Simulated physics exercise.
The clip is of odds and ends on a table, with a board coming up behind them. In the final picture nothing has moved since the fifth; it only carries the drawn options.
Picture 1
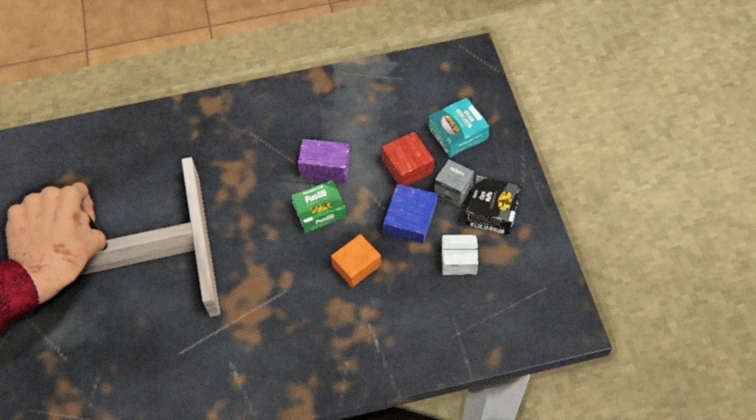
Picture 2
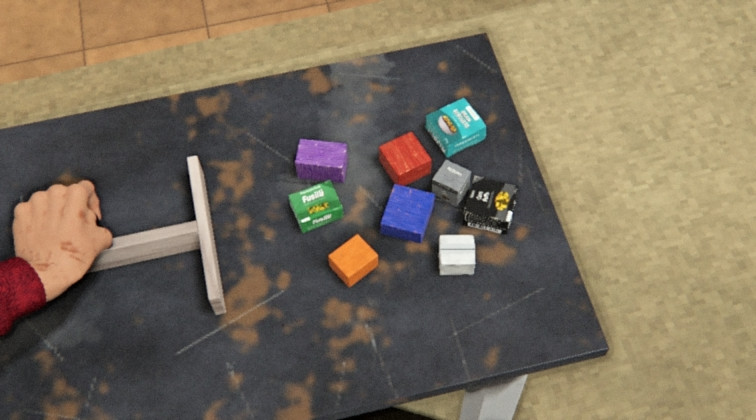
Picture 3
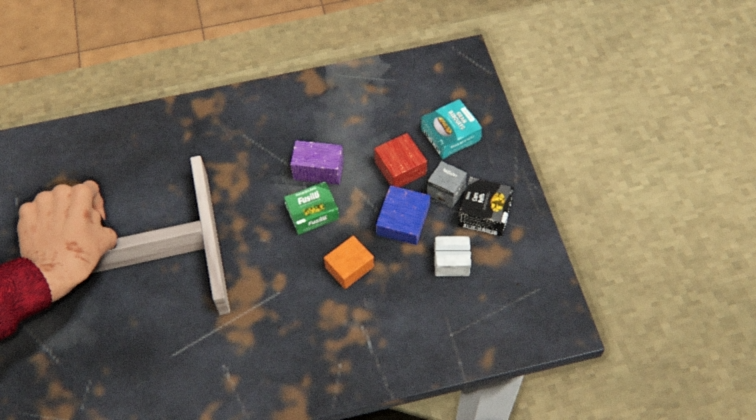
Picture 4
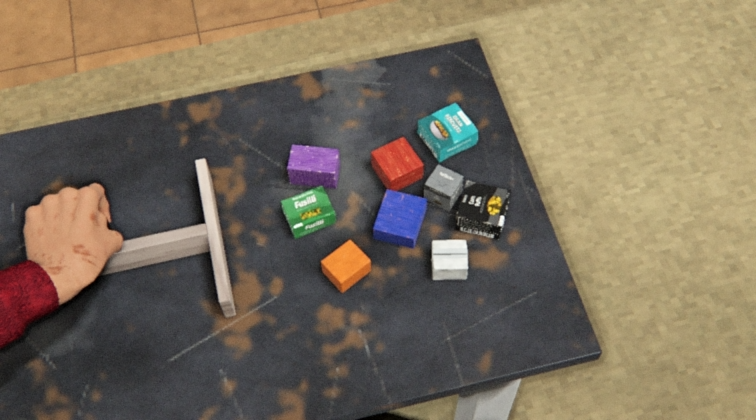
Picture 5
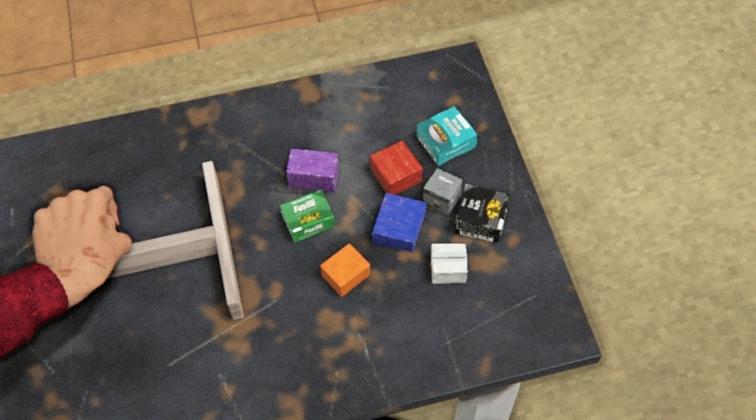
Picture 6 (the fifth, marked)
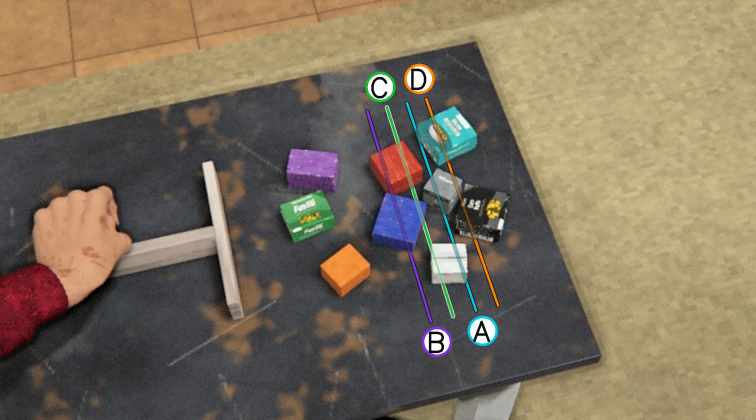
To begin with, a hand in a red sleeve grips a pale T-shaped board on a dark, worn table, left of a cluster of coloured blocks and small packets. The hand then pushes the board slightly to the right, leaving a gap before the blocks, which keep their arrangement as the view shifts a little.
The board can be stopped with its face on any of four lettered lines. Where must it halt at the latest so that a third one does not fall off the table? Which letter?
The farthest such stop is D.
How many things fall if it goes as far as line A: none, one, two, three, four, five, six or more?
The count is none.
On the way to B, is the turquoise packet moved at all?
Yes.
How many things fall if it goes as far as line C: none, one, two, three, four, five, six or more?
In all, none.
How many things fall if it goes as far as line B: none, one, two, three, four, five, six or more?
The count is none.
On the marked copy, A at (439, 200); B at (397, 209); C at (418, 204); D at (460, 195).
Following D. Soon after the start, board (307, 210); purple block (329, 165); orange block (351, 270).
Later, board (393, 191); black packet (514, 218); turquoise packet (471, 122).
In the end, board (457, 176); black packet over the edge; grey packet over the edge; two fallen.
As for the rest, A is within the limit but short; B is within the limit but short; C is within the limit but short.
